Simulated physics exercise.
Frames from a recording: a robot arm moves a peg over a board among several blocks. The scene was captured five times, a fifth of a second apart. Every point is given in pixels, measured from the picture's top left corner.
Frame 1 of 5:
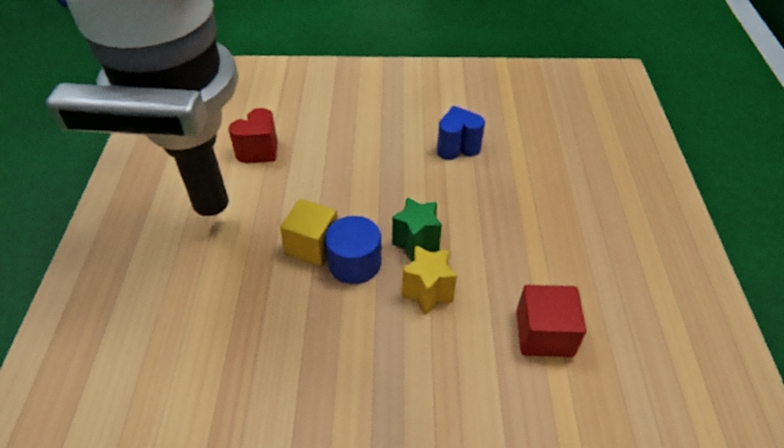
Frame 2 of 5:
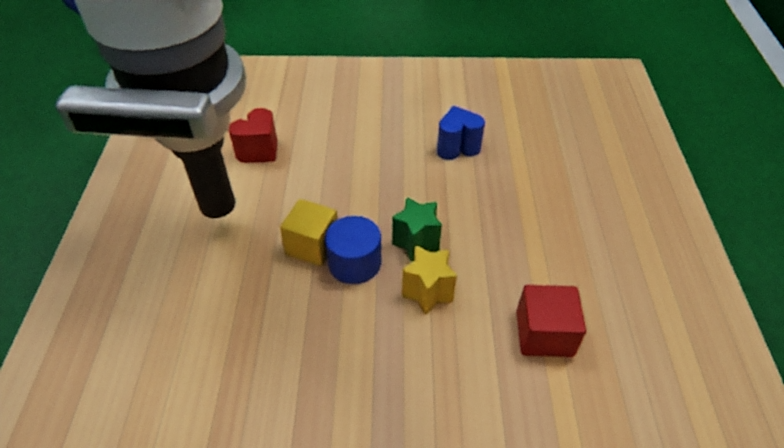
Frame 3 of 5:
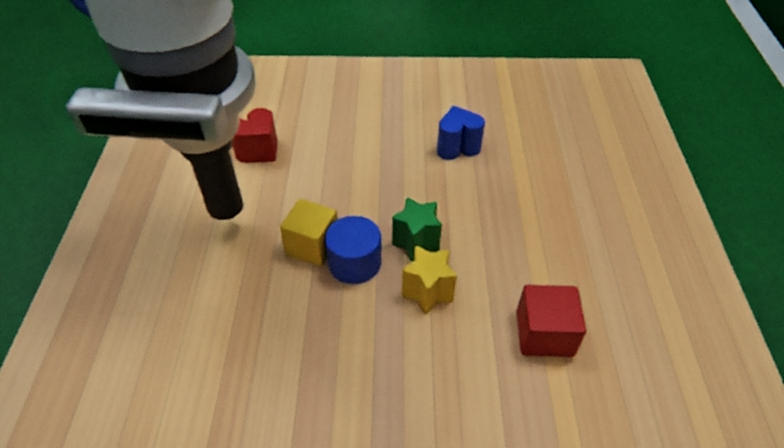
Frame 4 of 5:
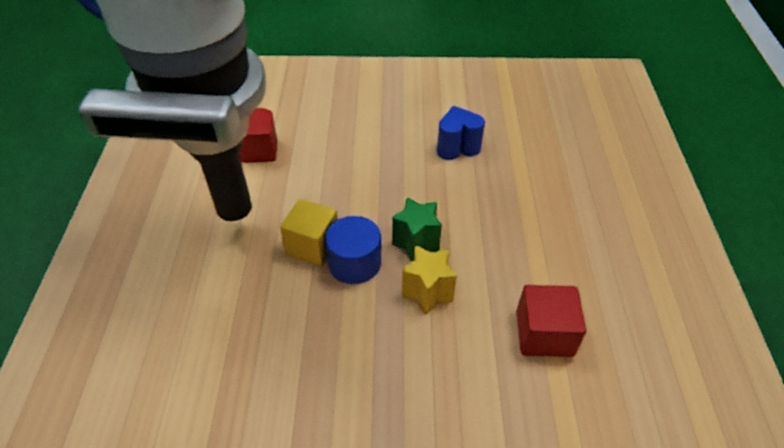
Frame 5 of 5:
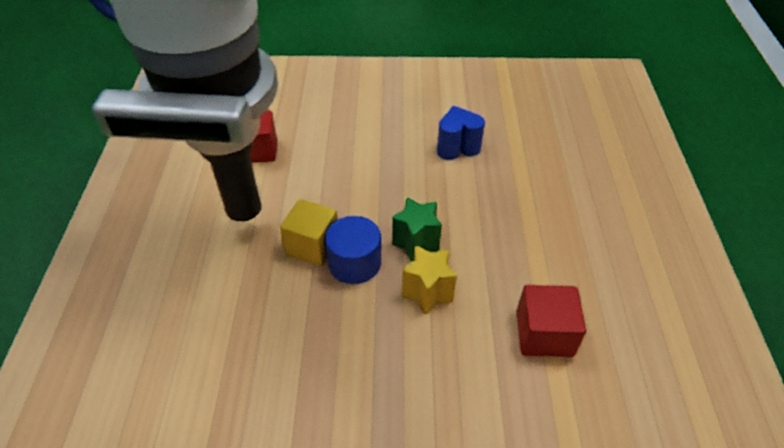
A robot arm moves its black peg slowly right toward the yellow block; the blocks stay still.
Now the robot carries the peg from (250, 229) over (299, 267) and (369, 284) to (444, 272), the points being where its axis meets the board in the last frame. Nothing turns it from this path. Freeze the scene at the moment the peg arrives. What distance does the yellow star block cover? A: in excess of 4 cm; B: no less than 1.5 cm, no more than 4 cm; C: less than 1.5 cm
The correct letter is B.
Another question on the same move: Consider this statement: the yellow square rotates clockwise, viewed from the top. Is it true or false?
It is false.
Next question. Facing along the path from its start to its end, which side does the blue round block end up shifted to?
Goes left.
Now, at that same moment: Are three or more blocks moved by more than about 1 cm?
Answer: Yes.
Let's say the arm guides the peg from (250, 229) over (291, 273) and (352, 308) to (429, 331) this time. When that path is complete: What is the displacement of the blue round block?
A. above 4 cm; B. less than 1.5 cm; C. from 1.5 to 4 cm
Option C.
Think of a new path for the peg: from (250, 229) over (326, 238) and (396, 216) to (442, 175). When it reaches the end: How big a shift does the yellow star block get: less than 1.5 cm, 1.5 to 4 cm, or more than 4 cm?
Moves 1.5 to 4 cm.
The first path, step by step. One third of the way, peg at (295, 248); yellow square at (331, 225), turned 50° anticlockwise; blue round block at (388, 235); green star block at (423, 212).
Two thirds of the way, peg at (369, 264); yellow square at (349, 223), turned 105° anticlockwise; blue round block at (401, 229); green star block at (436, 207).
At the end, peg at (446, 252); yellow square at (349, 223), turned 105° anticlockwise; blue round block at (449, 209); green star block at (457, 178), turned 35° anticlockwise; yellow star block at (467, 272), turned 35° clockwise.
